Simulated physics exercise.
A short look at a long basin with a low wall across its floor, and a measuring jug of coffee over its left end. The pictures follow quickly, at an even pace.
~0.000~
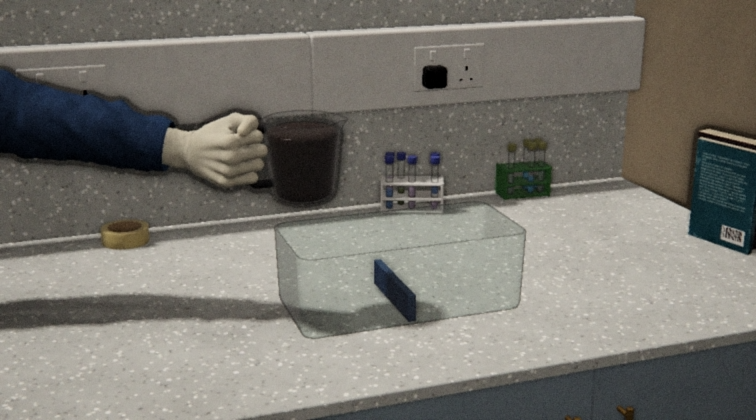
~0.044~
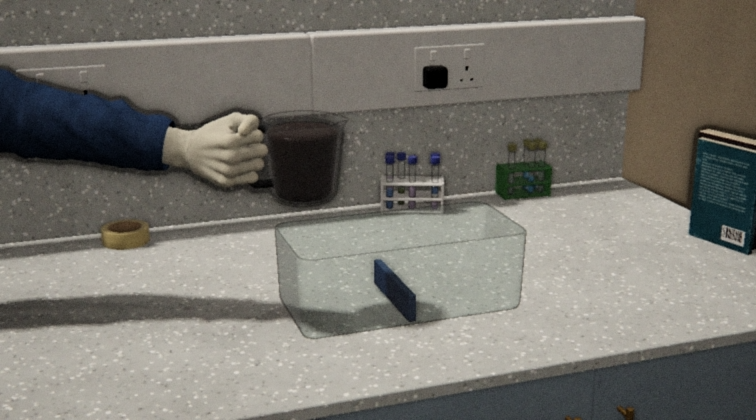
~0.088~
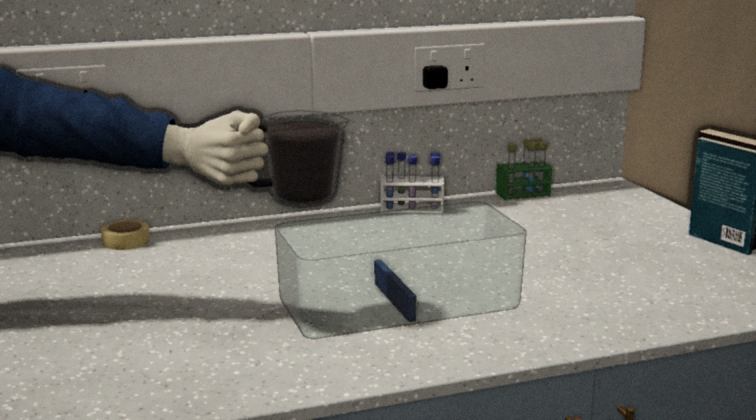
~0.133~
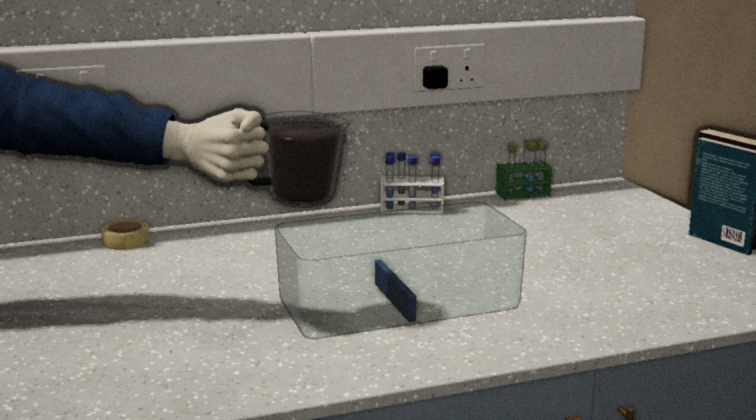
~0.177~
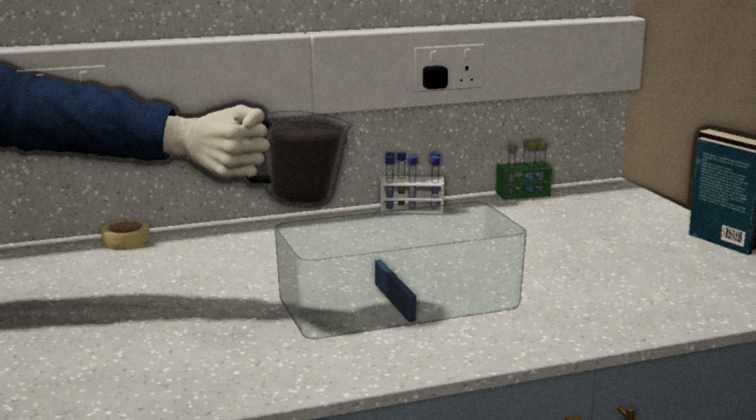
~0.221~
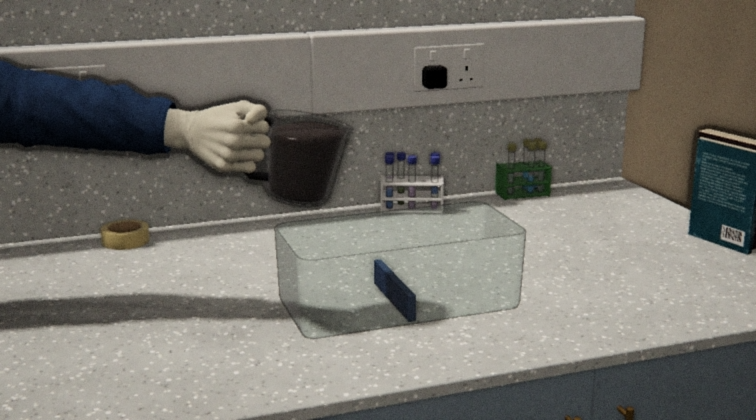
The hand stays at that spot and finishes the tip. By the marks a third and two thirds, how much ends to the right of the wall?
In the end from a third to two thirds is right of the wall.
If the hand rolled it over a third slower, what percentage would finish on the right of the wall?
It comes to 60 per cent or so.
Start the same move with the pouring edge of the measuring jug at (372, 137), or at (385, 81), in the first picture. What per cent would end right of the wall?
Near 90 % and 95 %.
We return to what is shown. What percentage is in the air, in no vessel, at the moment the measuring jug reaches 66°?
It comes to 20 per cent or so.
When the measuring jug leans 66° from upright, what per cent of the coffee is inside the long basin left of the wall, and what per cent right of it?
Left about 0, right about 5.
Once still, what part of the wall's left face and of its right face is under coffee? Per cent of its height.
Left: 30 %. Right: 30 %.
A moment on, the measuring jug is tipped part way and 76 per cent is still to pour, 1 is left of the wall and 5 right of it.
Next, the measuring jug is tipped on its side and 23 per cent is still to pour, 19 is left of the wall and 41 right of it.
Then the measuring jug is tipped right over and 2 per cent is still to pour, 46 is left of the wall and 50 right of it.
Later the measuring jug is tipped right over and 0 per cent is still to pour, 49 is left of the wall and 50 right of it.
In the end 49 per cent lies left of the wall, 50 right of it and 1 outside.
